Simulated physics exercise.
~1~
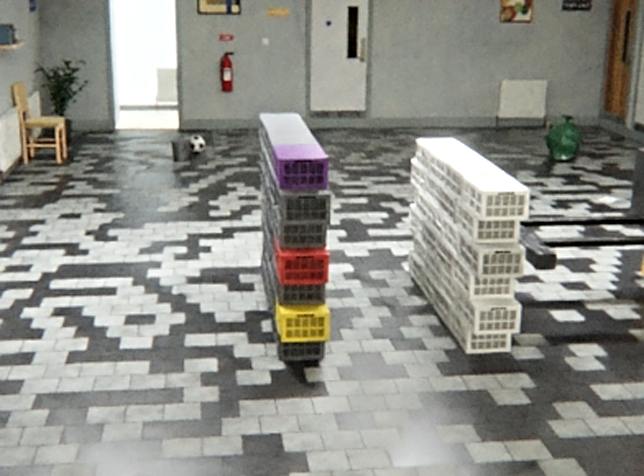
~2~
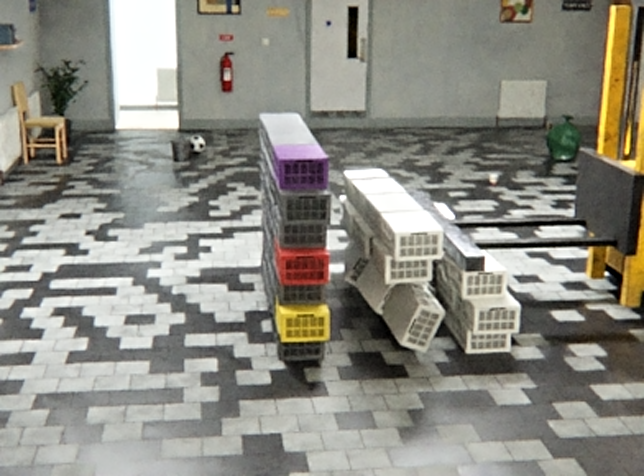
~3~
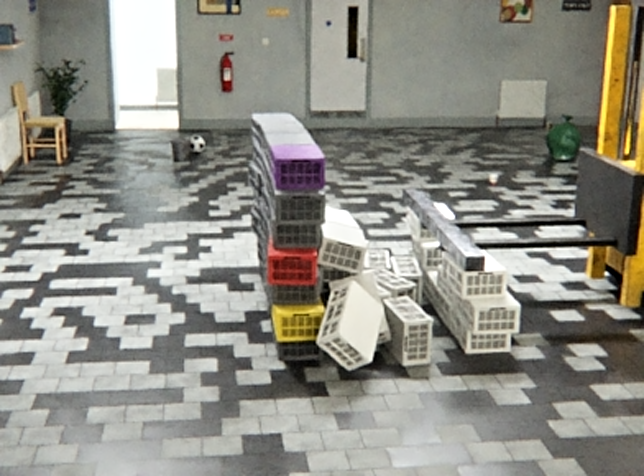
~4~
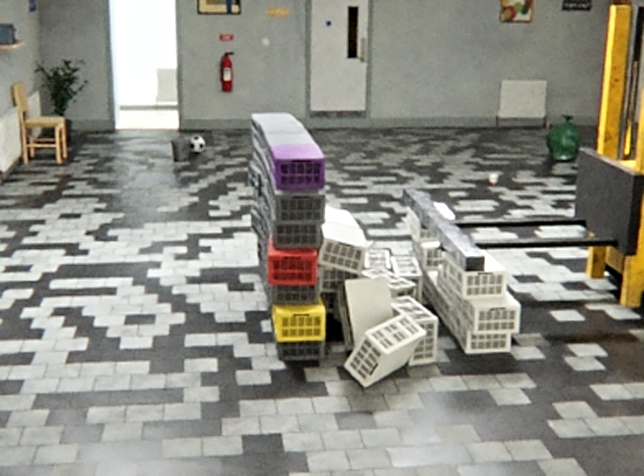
In a grey room with a patterned tile floor, a yellow lift truck pushes a beam leftward into a wall of white crates, toppling its upper part against a darker wall, which shifts and leans slightly but stays standing with its purple, red and yellow crates.
